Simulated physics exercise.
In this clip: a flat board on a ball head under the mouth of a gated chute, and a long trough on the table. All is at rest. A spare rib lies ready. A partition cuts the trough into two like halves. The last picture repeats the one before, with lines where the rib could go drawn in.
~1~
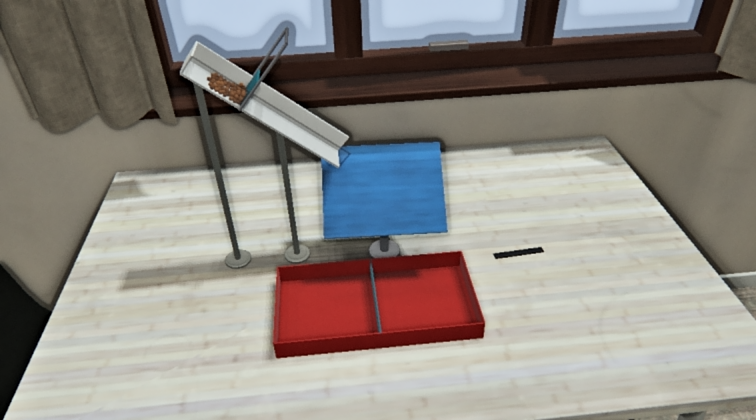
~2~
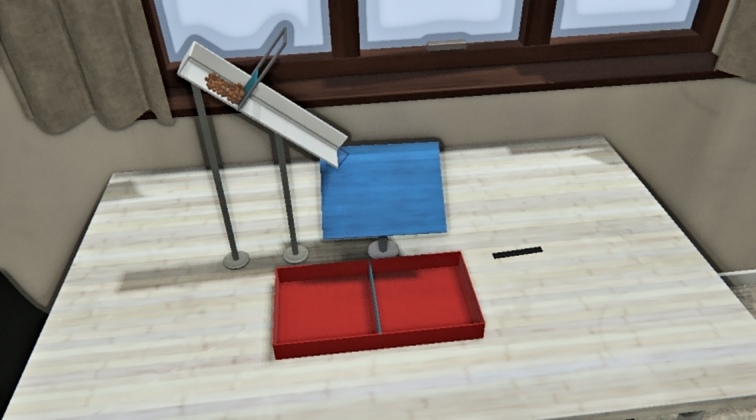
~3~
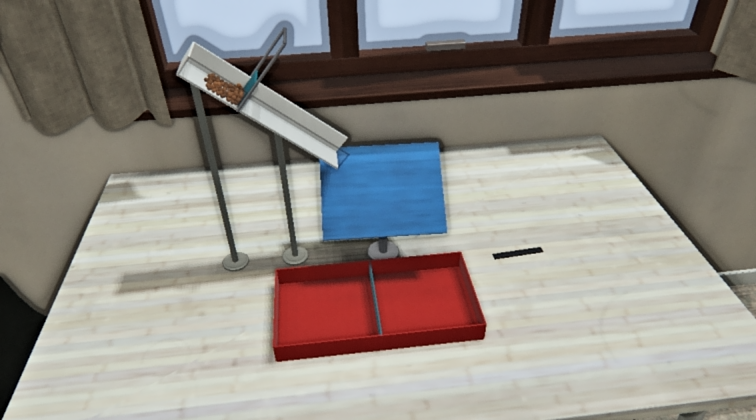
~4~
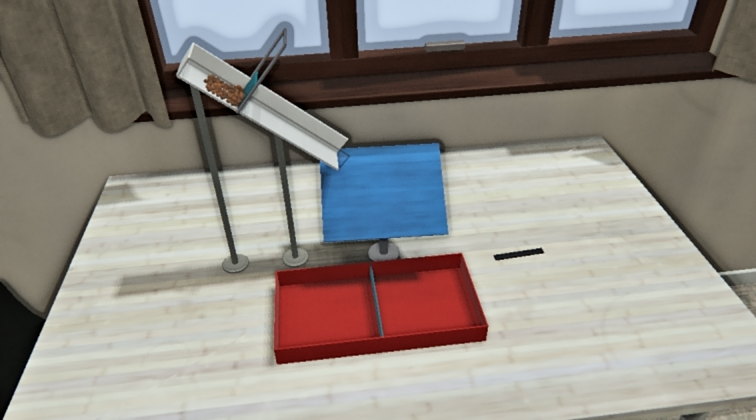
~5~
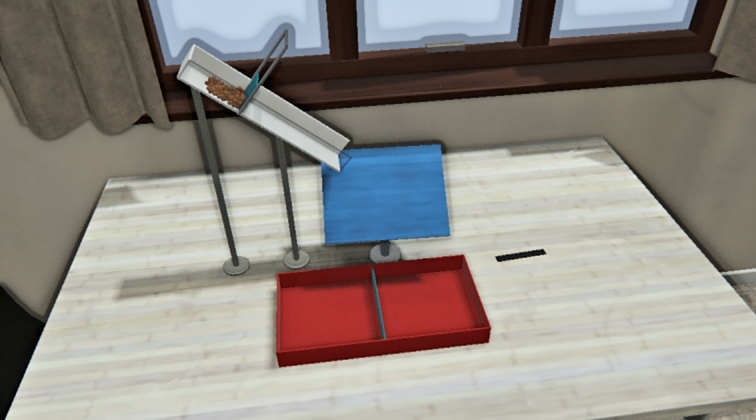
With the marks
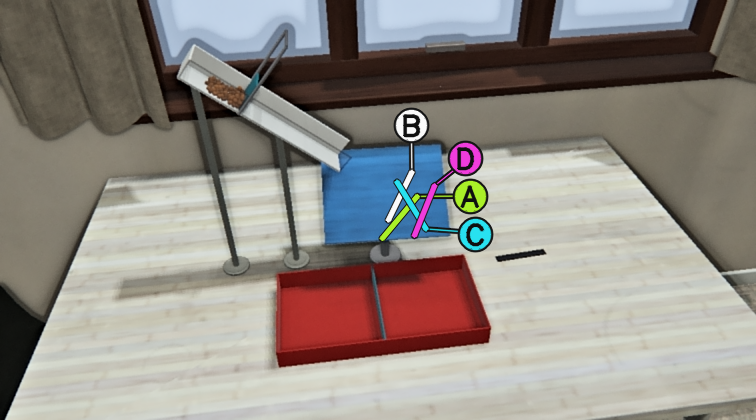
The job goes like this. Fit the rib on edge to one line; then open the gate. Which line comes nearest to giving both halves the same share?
B beats the others.
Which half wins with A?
Left.
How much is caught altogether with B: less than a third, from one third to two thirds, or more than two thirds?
It is more than two thirds.
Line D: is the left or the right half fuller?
Right.
On the marked copy, line A from (417, 196) to (382, 238); line B from (411, 172) to (388, 220); line C from (397, 182) to (426, 228); line D from (434, 185) to (414, 235).
If A is chosen, of what is caught, most in the left half, about a quarter in the right.
If B is chosen, of what is caught, about two thirds in the left half, about a third in the right.
If C is chosen, of what is caught, a stray few in the left half, nearly all in the right.
If D is chosen, of what is caught, a small part in the left half, nearly all in the right.
